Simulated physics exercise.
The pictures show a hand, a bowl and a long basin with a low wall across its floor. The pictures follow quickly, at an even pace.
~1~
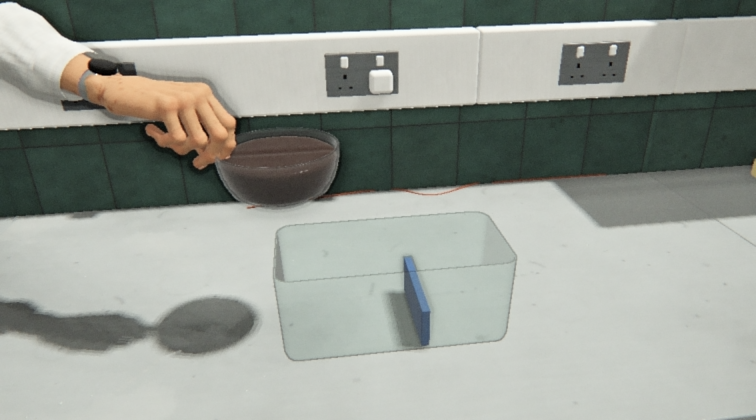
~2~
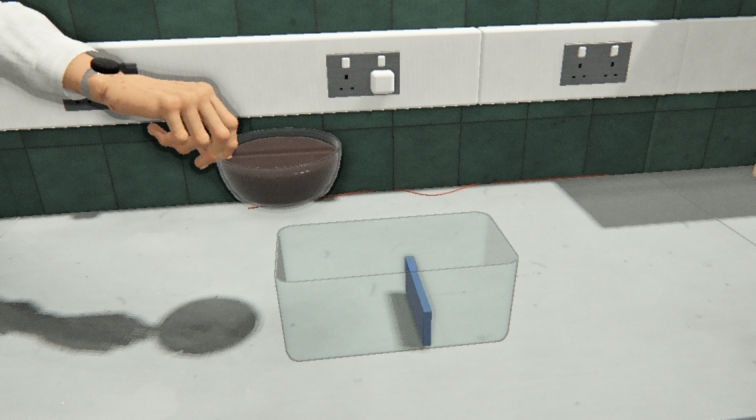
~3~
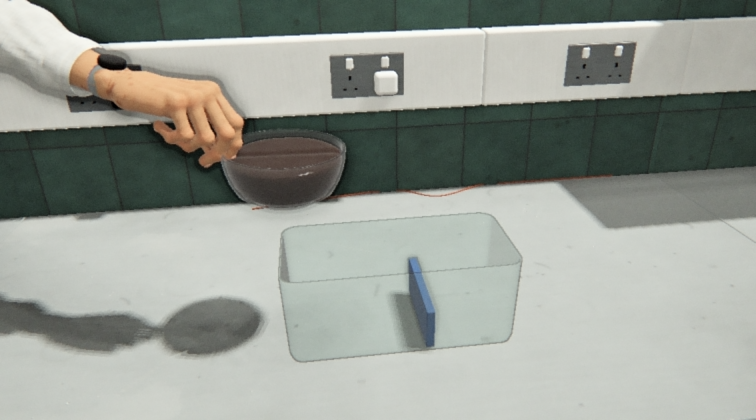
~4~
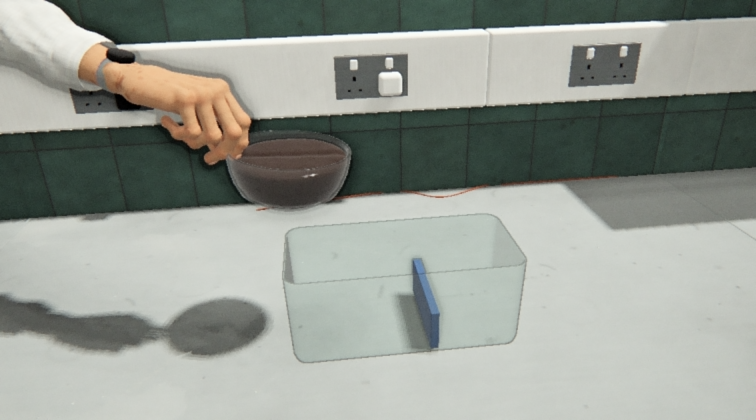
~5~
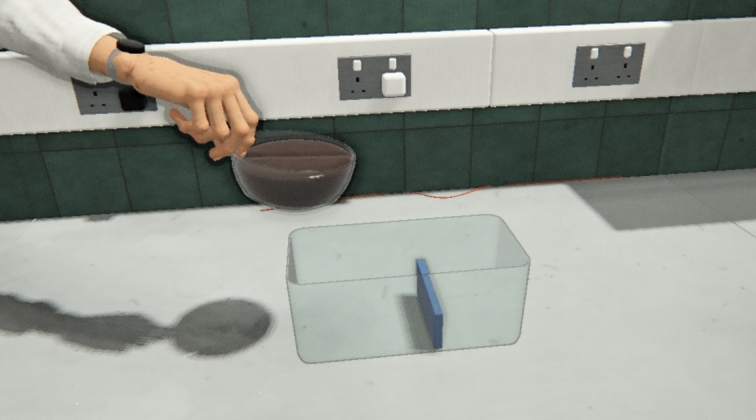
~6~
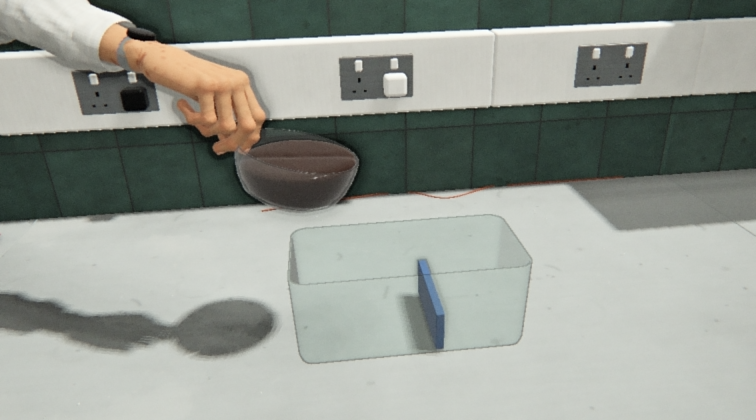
In this clip, a hand holds a glass bowl of dark brown liquid above and behind a clear, empty basin with a low blue wall across its floor, and gradually tilts the bowl slightly to the right.
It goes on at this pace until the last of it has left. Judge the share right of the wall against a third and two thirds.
It comes to under a third.
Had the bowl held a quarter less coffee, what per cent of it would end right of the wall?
Near 0 %.
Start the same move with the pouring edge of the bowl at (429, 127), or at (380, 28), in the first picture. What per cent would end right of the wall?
The first gives 90 %, the second 75 %.
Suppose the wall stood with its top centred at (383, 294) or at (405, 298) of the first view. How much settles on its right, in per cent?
In turn 60 and 30 in a hundred.
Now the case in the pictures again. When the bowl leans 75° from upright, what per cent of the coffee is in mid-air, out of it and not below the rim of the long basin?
Close to 35 per cent.
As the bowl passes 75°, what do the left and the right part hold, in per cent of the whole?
Some 35 per cent left and 0 right.
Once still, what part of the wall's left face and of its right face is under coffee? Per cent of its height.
Left about 50, right about 0.
A moment on, the bowl is tipped on its side and 31 per cent is still to pour, 34 is left of the wall and 0 right of it.
Next, the bowl is tipped right over and 0 per cent is still to pour, 96 is left of the wall and 1 right of it.
Then the bowl is tipped right over and 0 per cent is still to pour, 98 is left of the wall and 2 right of it.
Later the bowl is tipped right over and 0 per cent is still to pour, 98 is left of the wall and 2 right of it.
At rest 98 per cent lies left of the wall, 2 right of it and 0 outside.
